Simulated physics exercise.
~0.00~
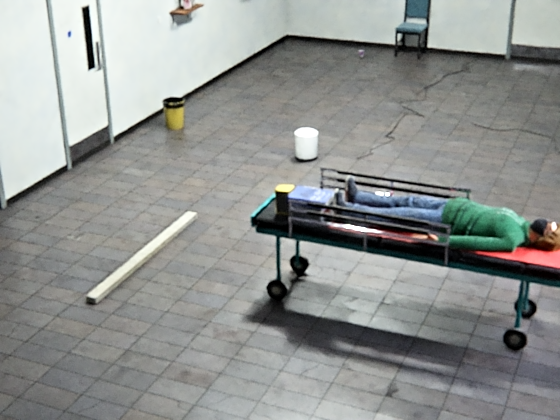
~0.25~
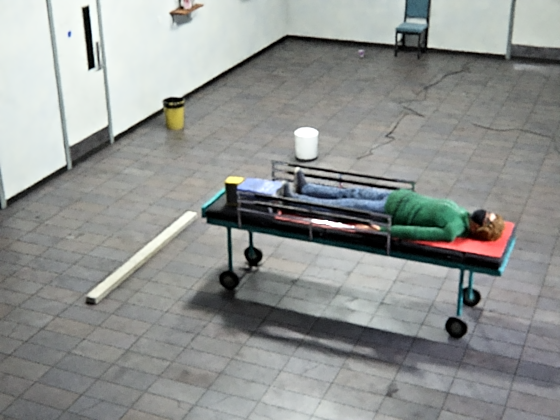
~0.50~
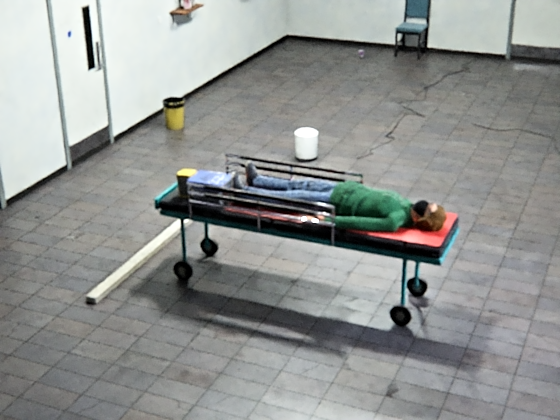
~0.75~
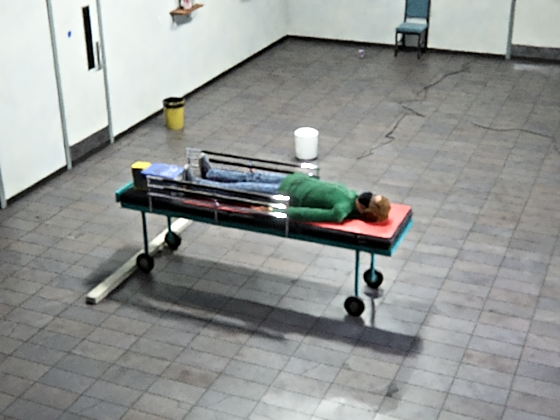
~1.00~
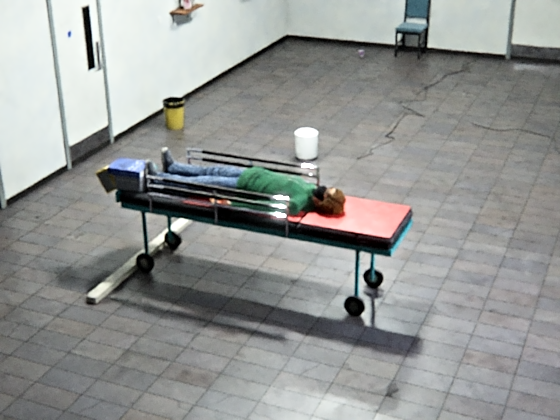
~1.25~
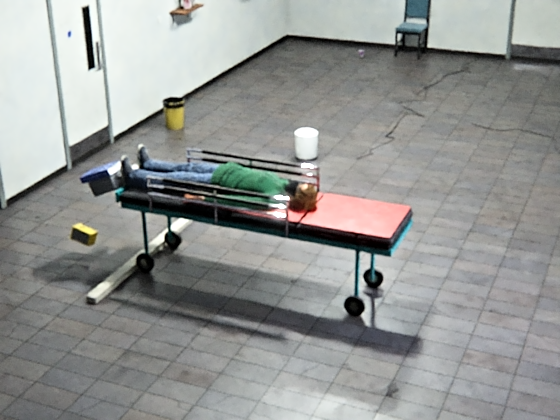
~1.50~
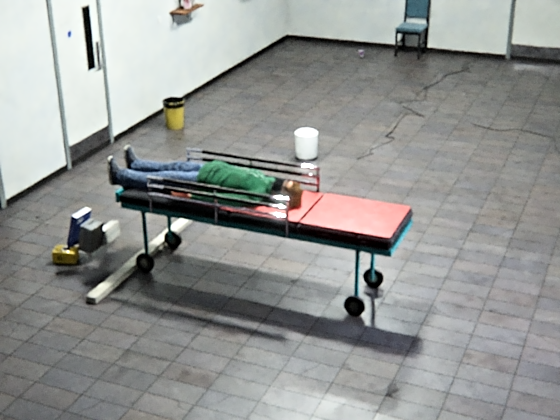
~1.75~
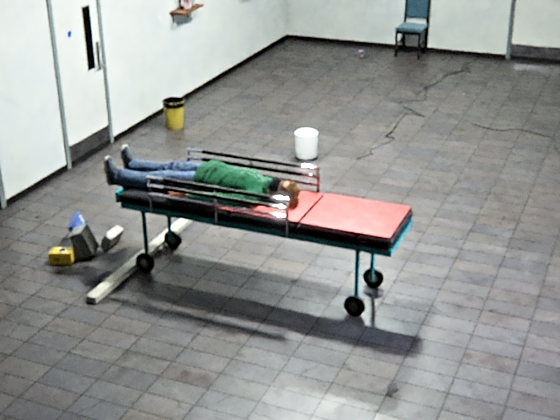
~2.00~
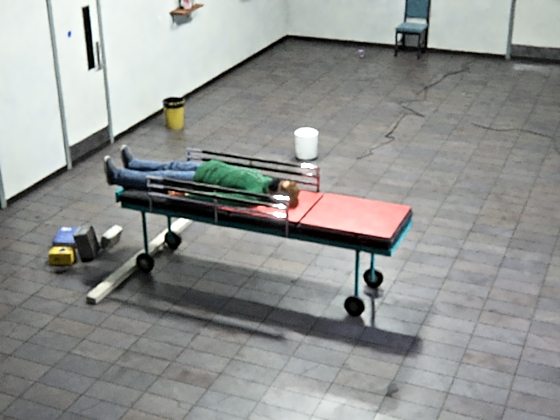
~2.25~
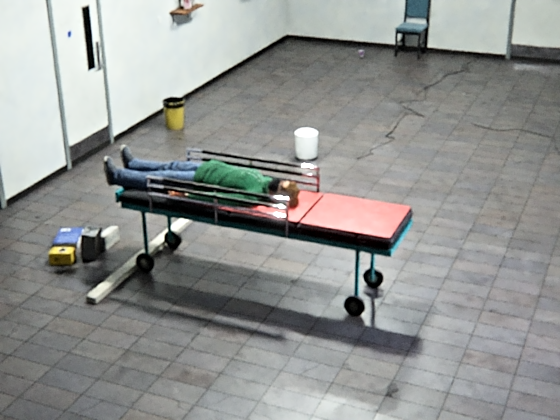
A person in green lay on a wheeled trolley that rolled left and stopped abruptly at a long pale beam, then slid feet first until their ankles stuck out past the end, while the small items by their feet tumbled onto the floor.
